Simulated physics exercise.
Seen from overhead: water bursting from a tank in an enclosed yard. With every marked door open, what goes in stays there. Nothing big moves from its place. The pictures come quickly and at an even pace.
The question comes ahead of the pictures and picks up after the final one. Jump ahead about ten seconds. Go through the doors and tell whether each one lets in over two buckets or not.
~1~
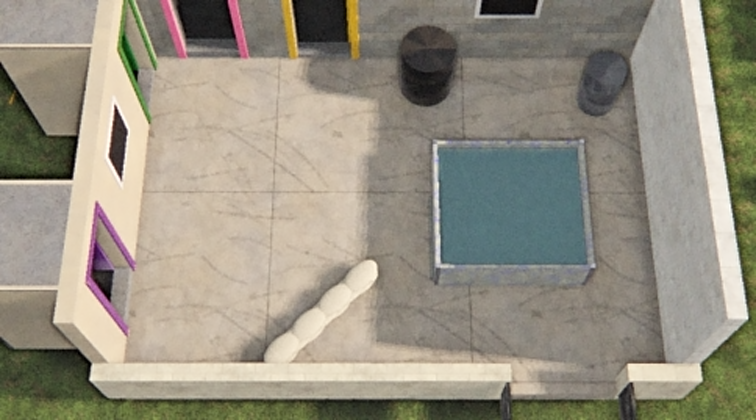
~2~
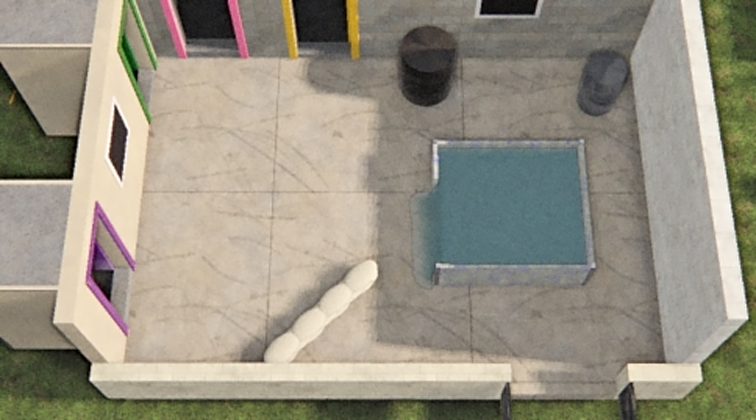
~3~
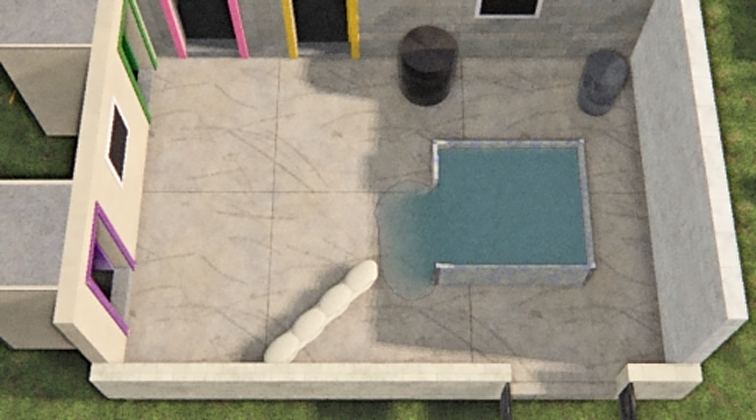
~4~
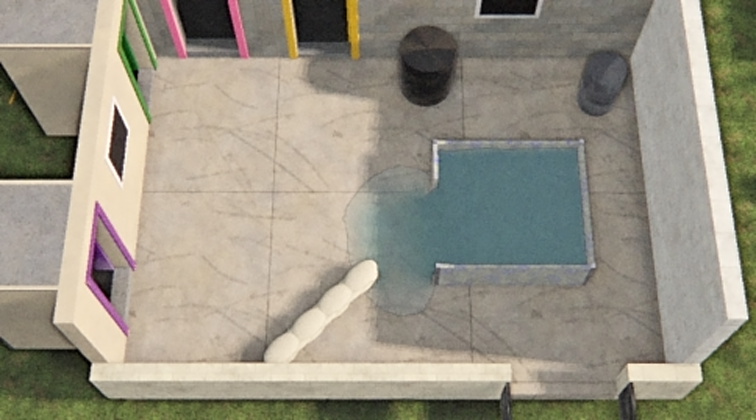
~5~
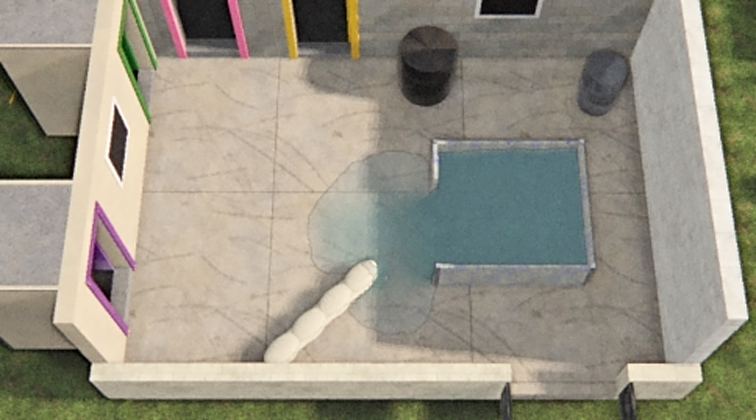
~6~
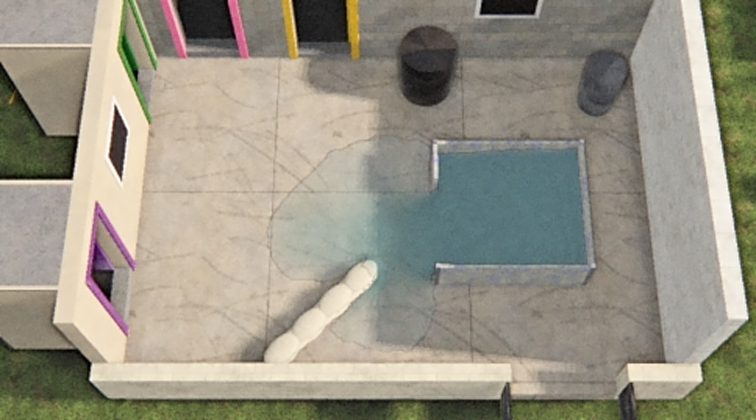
Purple door: At most two buckets, pink door: At most two buckets, yellow door: At most two buckets, green door: Over two buckets.
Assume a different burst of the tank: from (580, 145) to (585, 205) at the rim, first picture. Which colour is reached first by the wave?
The door marked yellow comes first.
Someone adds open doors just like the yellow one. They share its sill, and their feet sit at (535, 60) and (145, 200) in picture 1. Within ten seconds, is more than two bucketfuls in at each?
Well, the first one doesn't reach it and the next one tops it.
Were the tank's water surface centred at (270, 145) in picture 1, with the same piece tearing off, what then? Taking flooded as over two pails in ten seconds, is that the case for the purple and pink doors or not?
Purple falls short, pink tops the mark.
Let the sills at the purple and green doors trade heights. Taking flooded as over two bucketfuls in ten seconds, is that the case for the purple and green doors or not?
Swap done - purple door gets too much, green door doesn't reach it.
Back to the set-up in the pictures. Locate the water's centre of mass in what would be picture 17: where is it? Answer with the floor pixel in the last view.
About (388, 236) in the last view.
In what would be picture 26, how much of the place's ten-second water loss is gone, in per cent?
Roughly 10 %.
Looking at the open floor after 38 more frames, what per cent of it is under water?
About 75 per cent.
A moment on, water covers 35 % of the floor; the purple door not reached, the pink door not reached, the yellow door not reached, the green door not reached.
Next, water covers 45 % of the floor; the purple door wet at the sill, nothing in, the pink door not reached, the yellow door not reached, the green door not reached.
Then, water covers 55 % of the floor; the purple door wet at the sill, nothing in, the pink door wet at the sill, nothing in, the yellow door wet at the sill, nothing in, the green door under two buckets in.
Later, water covers 75 % of the floor; the purple door wet at the sill, nothing in, the pink door under two buckets in, the yellow door wet at the sill, nothing in, the green door over two buckets in.
In the end, water covers 90 % of the floor; the purple door wet at the sill, nothing in, the pink door under two buckets in, the yellow door under two buckets in, the green door over two buckets in.
